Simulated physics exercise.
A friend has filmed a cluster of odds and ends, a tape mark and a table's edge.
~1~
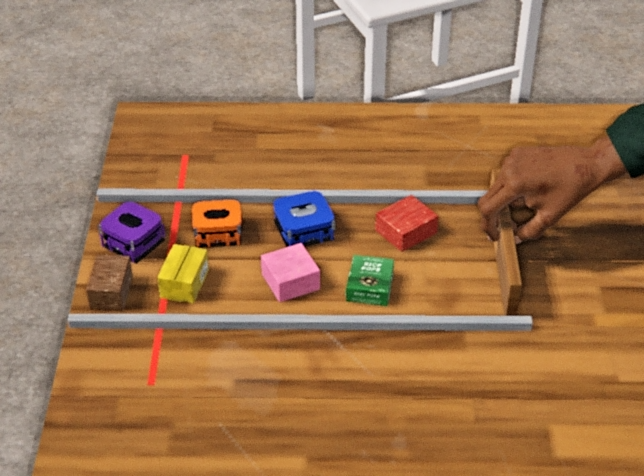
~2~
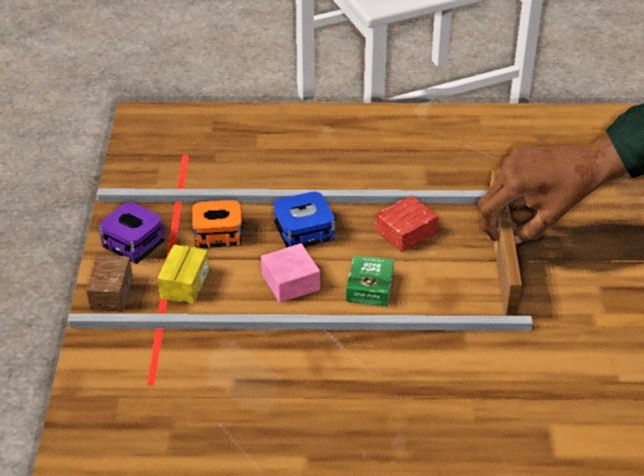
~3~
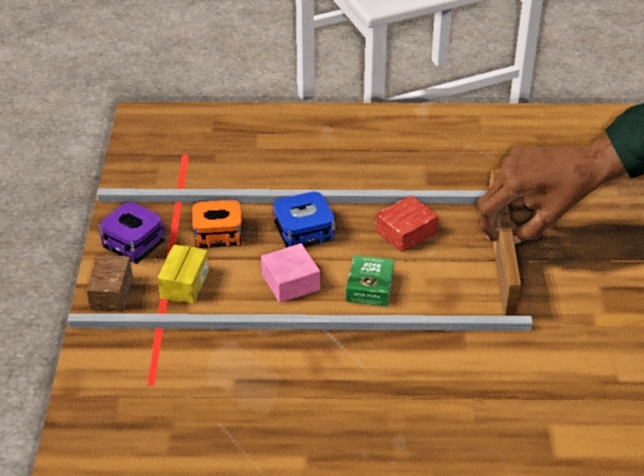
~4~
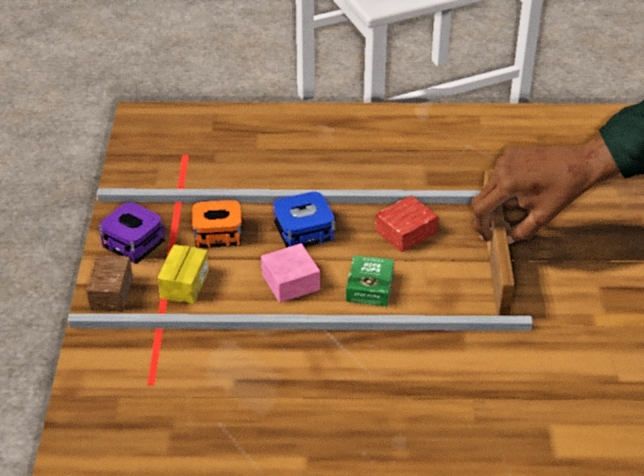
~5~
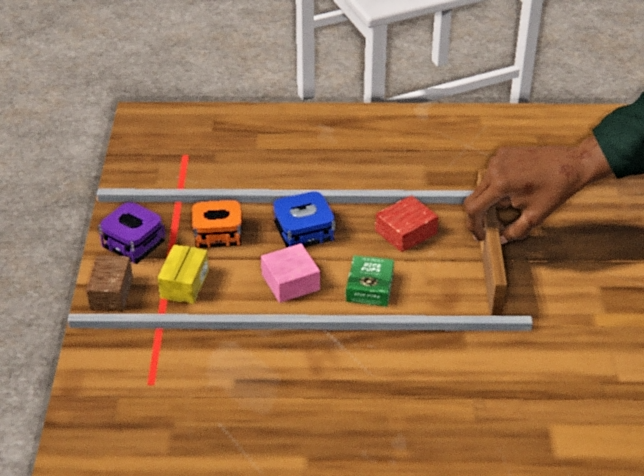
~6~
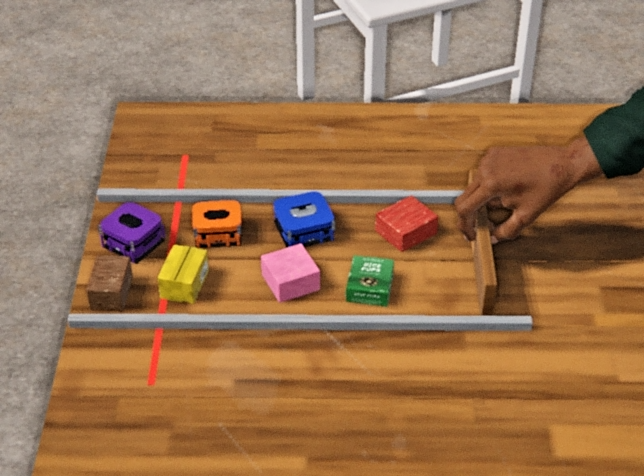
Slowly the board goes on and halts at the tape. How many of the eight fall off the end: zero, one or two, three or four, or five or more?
As it turns out, the number that fall off is three or four.
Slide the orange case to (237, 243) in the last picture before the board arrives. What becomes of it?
From there it is lost.
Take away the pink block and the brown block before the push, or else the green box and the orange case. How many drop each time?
The counts: 2 and 2.
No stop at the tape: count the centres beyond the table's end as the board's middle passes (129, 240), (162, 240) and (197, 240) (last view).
In that order 6, 4 and 3.
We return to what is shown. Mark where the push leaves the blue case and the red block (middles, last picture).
The blue case stops around (101, 219); the red block around (152, 211).
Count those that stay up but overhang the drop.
The number is 1.
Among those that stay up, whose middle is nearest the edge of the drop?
The blue case.
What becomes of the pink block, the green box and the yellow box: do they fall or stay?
The pink block stays on; the green box is kept; the yellow box goes over.
Soon after, none off yet; brown block at rest near (110, 283); purple case at rest near (132, 232); yellow box at rest near (184, 274).
At rest, the number that fall off is three or four; fallen, orange case, yellow box, purple case and brown block.
